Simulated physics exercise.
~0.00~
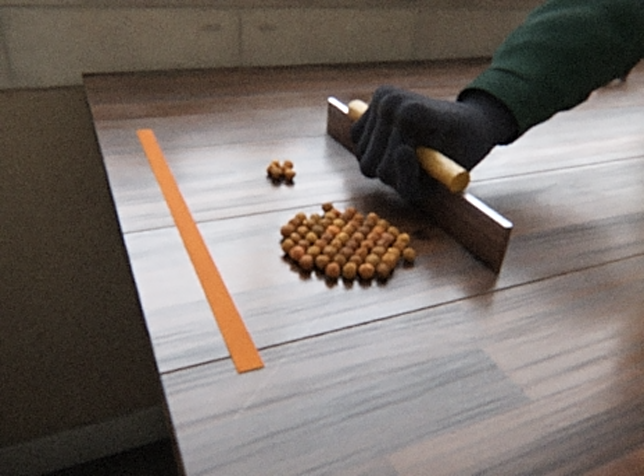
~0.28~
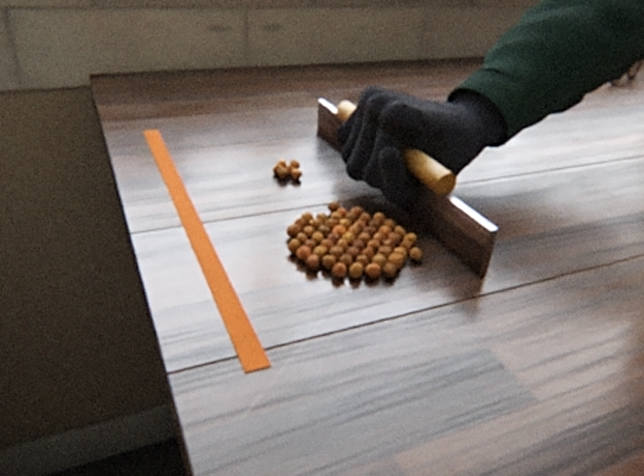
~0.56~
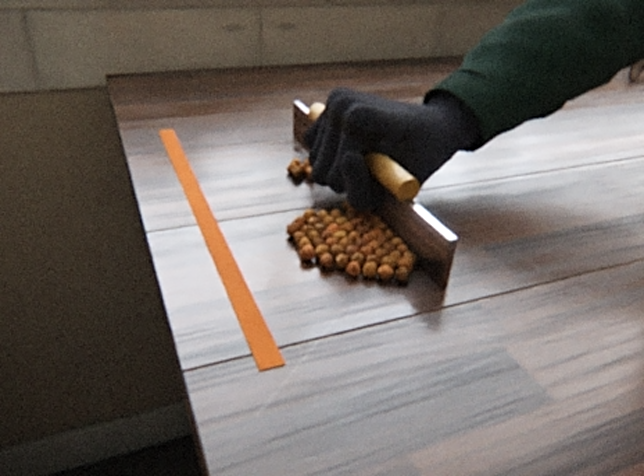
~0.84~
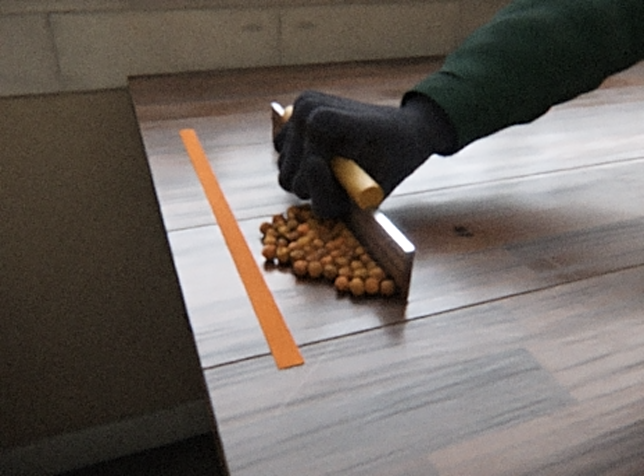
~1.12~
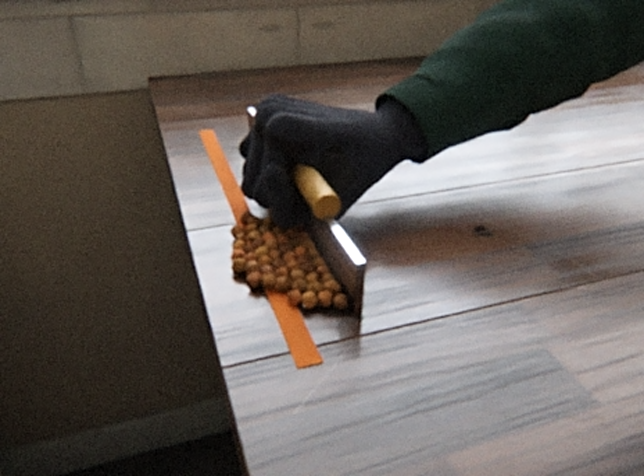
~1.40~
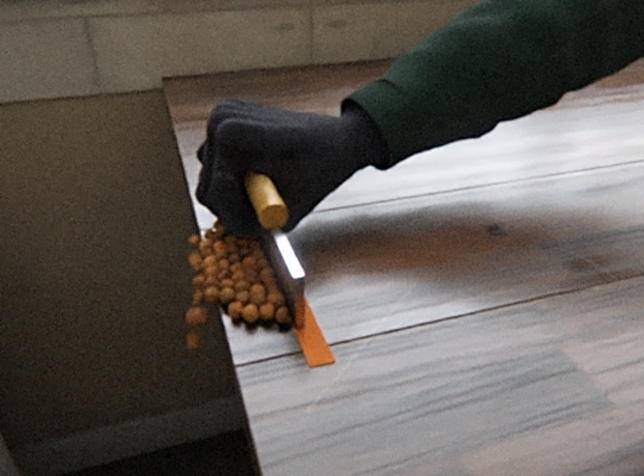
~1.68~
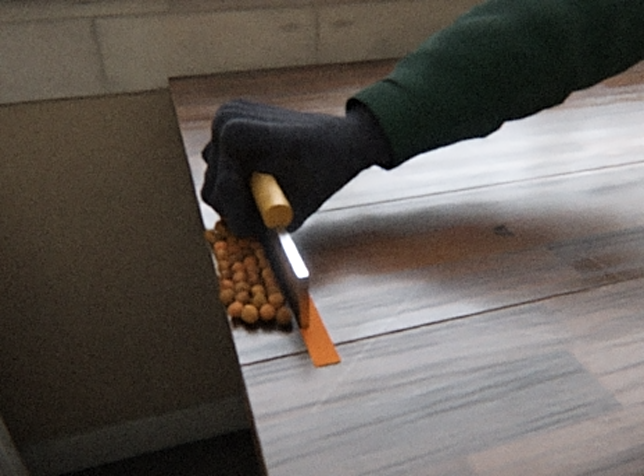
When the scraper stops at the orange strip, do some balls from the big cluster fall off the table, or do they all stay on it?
Some balls from the big cluster fall over the edge, while most of them stay on the table in front of the scraper.
